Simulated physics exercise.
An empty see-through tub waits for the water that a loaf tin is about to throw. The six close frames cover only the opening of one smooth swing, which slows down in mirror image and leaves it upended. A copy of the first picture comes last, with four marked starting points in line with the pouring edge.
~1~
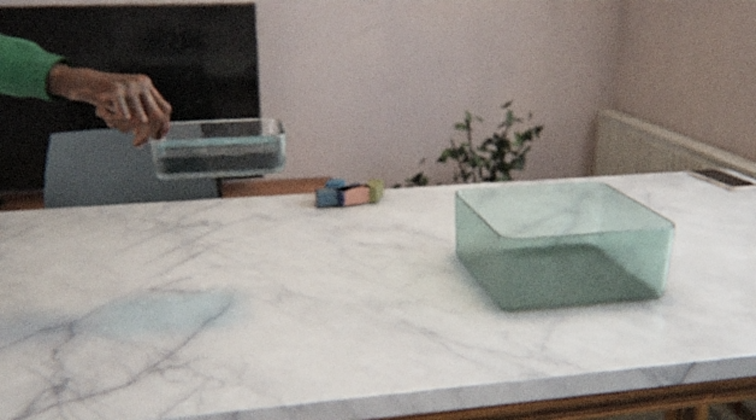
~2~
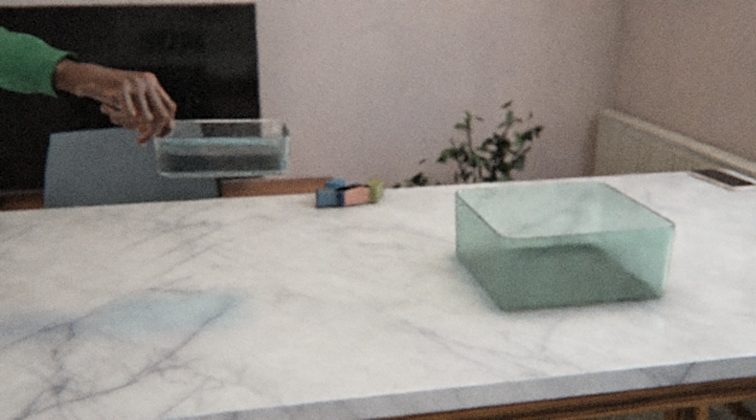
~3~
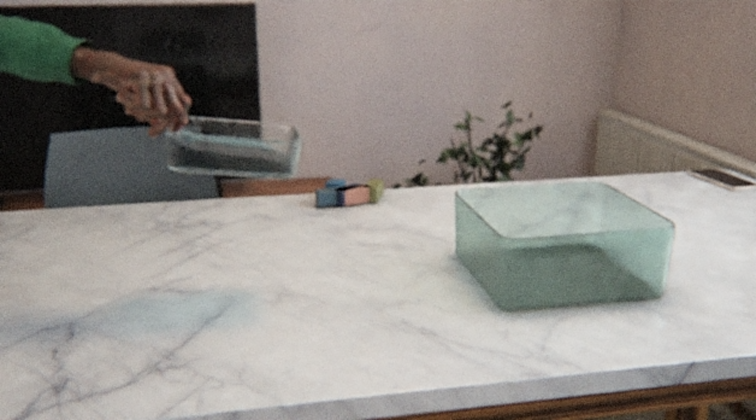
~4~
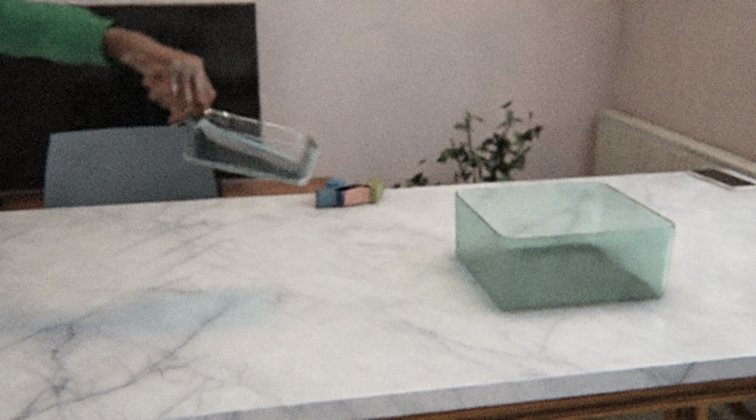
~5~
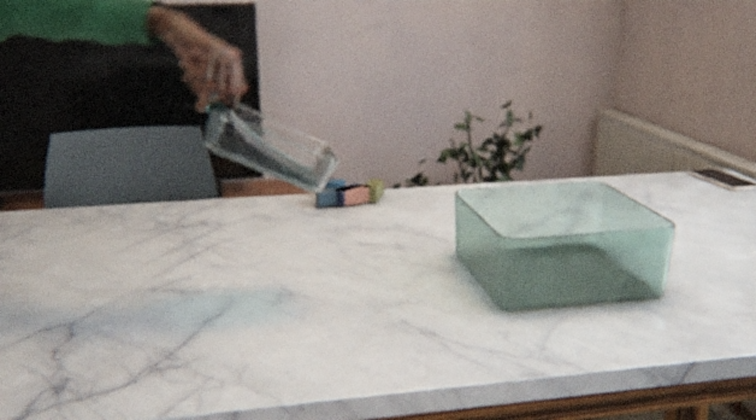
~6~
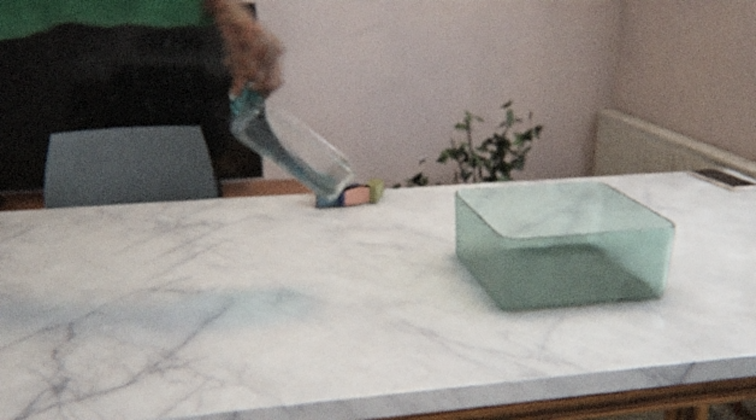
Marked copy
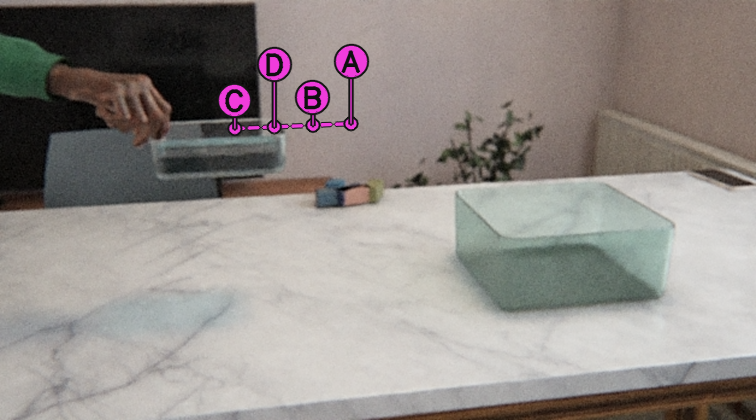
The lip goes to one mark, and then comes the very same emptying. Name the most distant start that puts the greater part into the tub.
A will do.
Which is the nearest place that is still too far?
B it is.
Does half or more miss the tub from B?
Yes.
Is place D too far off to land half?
Yes.
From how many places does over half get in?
One of them.
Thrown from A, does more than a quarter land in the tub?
Yes, clearly.
In magenta, A at (351, 123); B at (312, 125); C at (234, 128); D at (274, 126).
With A, about 68 % lands in the tub, 26 % falls short and 6 % goes beside or beyond.
With B, about 18 % lands in the tub, 80 % falls short.
With C, about 0 % lands in the tub, 98 % falls short.
With D, about 0 % lands in the tub, 98 % falls short.
